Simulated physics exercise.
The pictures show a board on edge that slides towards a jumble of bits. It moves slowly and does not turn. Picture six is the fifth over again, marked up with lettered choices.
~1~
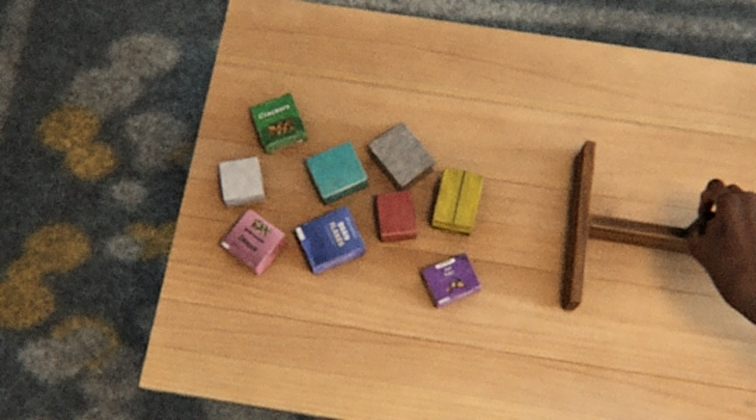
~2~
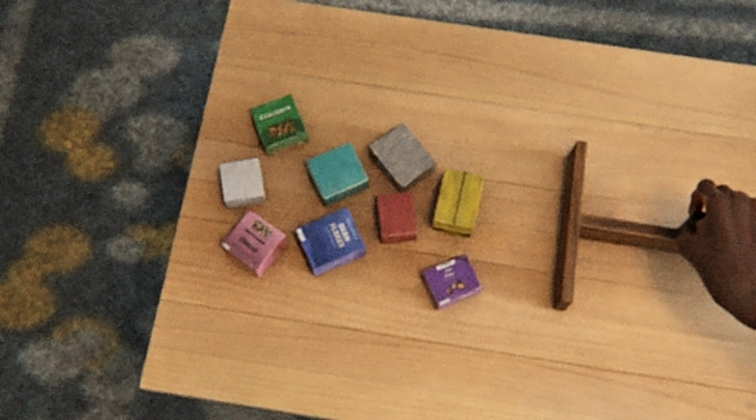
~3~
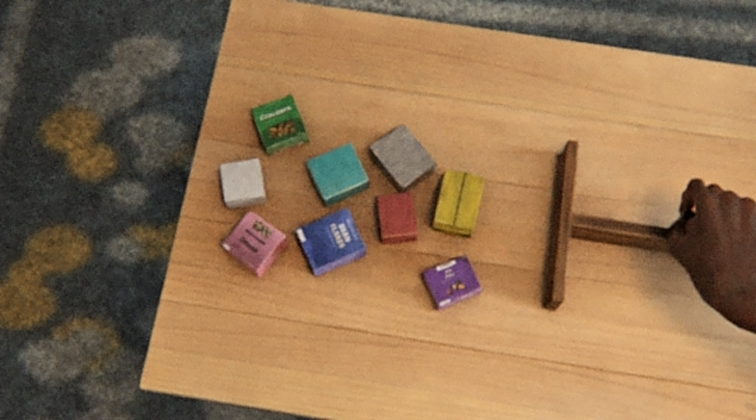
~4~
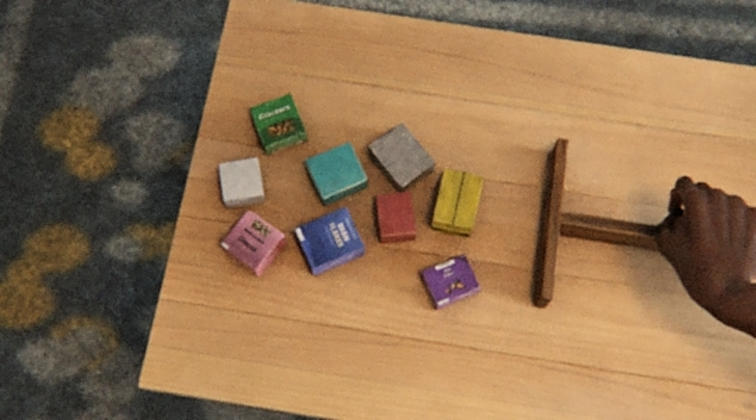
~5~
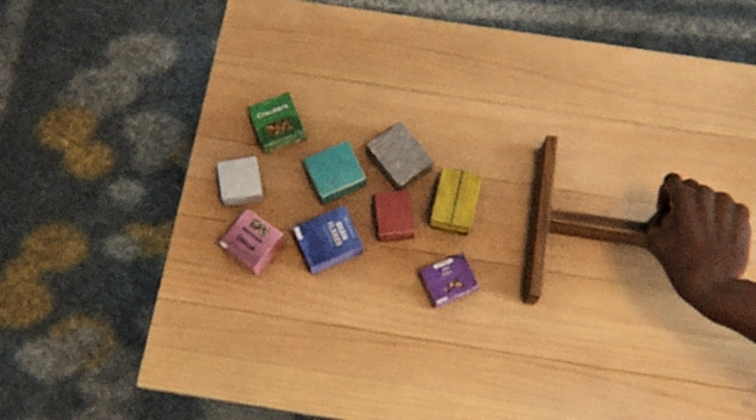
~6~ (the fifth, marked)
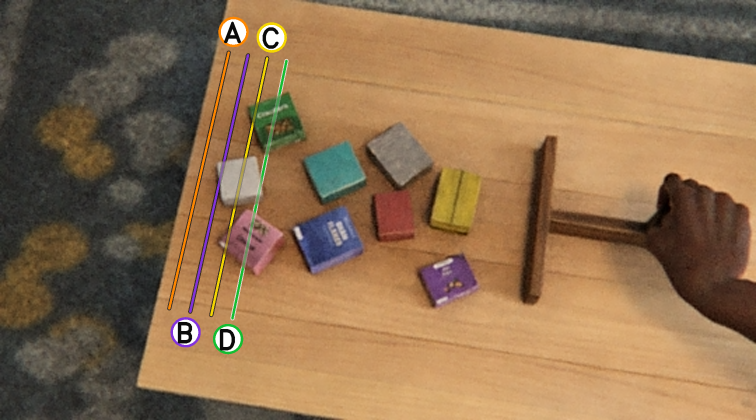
Wooden board on a handle, held by a hand, sliding slowly left across a tabletop towards scattered colourful boxes and blocks.
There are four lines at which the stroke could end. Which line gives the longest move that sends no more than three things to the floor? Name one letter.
No fourth one falls up to D.
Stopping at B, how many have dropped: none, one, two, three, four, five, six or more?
By then, six or more.
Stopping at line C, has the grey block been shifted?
Yes.
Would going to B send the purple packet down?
By then, no.
On the marked copy, A at (200, 175); B at (220, 178); C at (241, 181); D at (261, 184).
Taking D. A third of the way, board (441, 198); purple packet (398, 263); grey block (384, 147).
Two thirds of the way, board (340, 182); pink packet (203, 249); white block (231, 184).
When it is over, board (261, 170); pink packet over the edge; white block over the edge; two fallen.
As for the rest, A drops nine; B drops six; C drops six.
